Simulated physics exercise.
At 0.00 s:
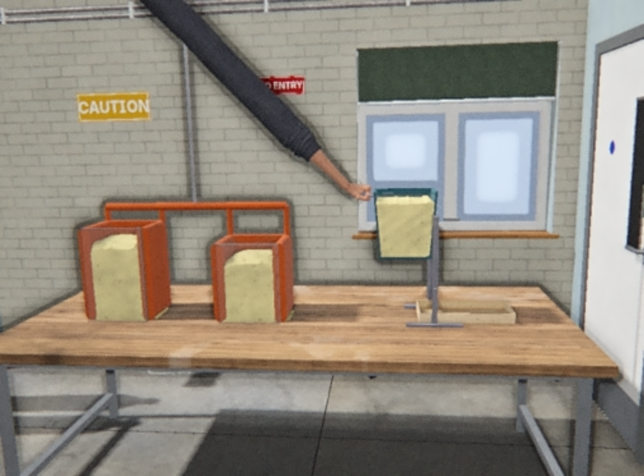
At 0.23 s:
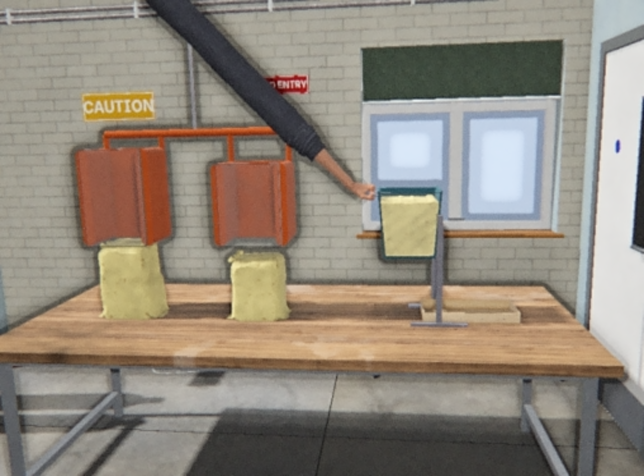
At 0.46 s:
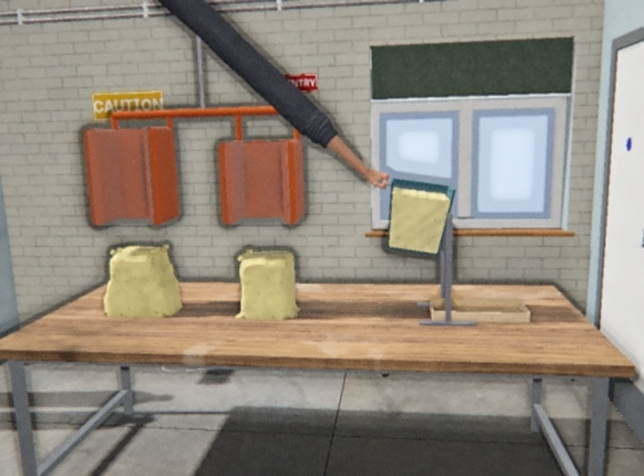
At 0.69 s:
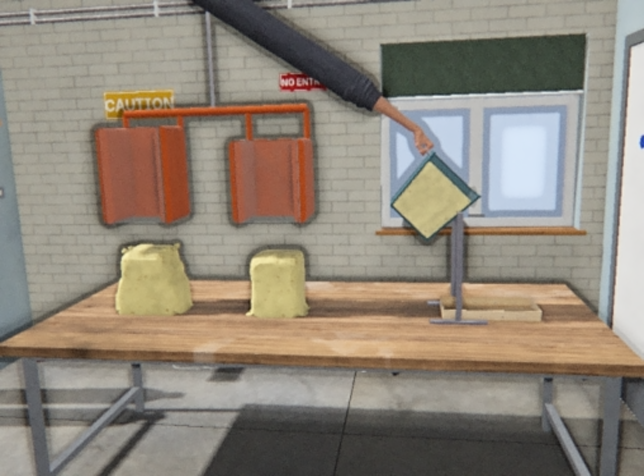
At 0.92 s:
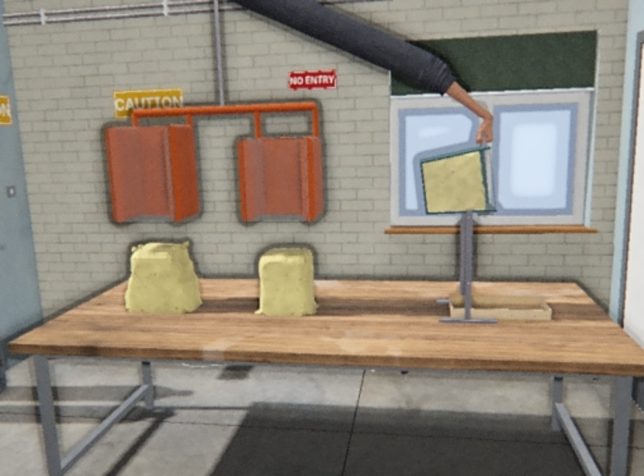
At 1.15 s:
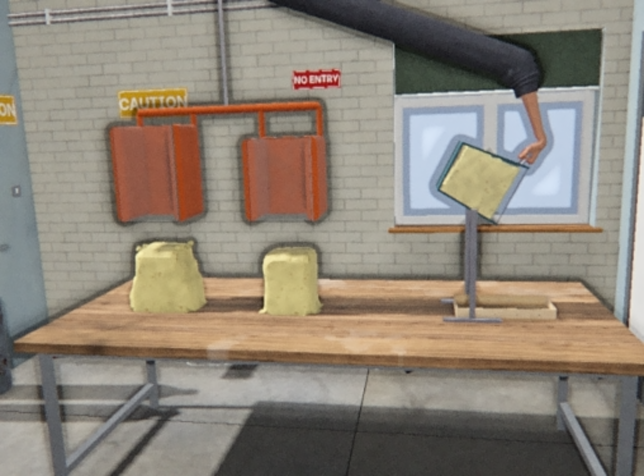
In this clip, two red boxes lift off two pale yellow blocks on a wooden table, and the blocks sag slightly; at right, a hand turns a tub of the same yellow material clockwise on its stand, the material staying inside.
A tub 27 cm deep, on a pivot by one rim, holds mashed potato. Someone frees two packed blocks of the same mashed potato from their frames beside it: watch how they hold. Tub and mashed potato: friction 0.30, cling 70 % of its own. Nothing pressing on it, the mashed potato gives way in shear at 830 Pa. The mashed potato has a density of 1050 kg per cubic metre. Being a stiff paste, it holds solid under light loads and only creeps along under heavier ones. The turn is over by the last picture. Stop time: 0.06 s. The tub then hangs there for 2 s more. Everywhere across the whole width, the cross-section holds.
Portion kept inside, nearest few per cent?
Near 0 %.
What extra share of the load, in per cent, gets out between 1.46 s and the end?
Some 25 per cent.
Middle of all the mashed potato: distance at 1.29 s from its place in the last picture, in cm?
Roughly 7 cm.
After 1.29 s, the tub is at 117 degrees and holds 87 %.
After 1.46 s, the tub is at 117 degrees and holds 27 %.
After 1.63 s, the tub is at 117 degrees and holds 0 %.
After 1.80 s, the tub is at 117 degrees and holds 0 %.
After 3.15 s, the tub is at 117 degrees and holds 0 %.
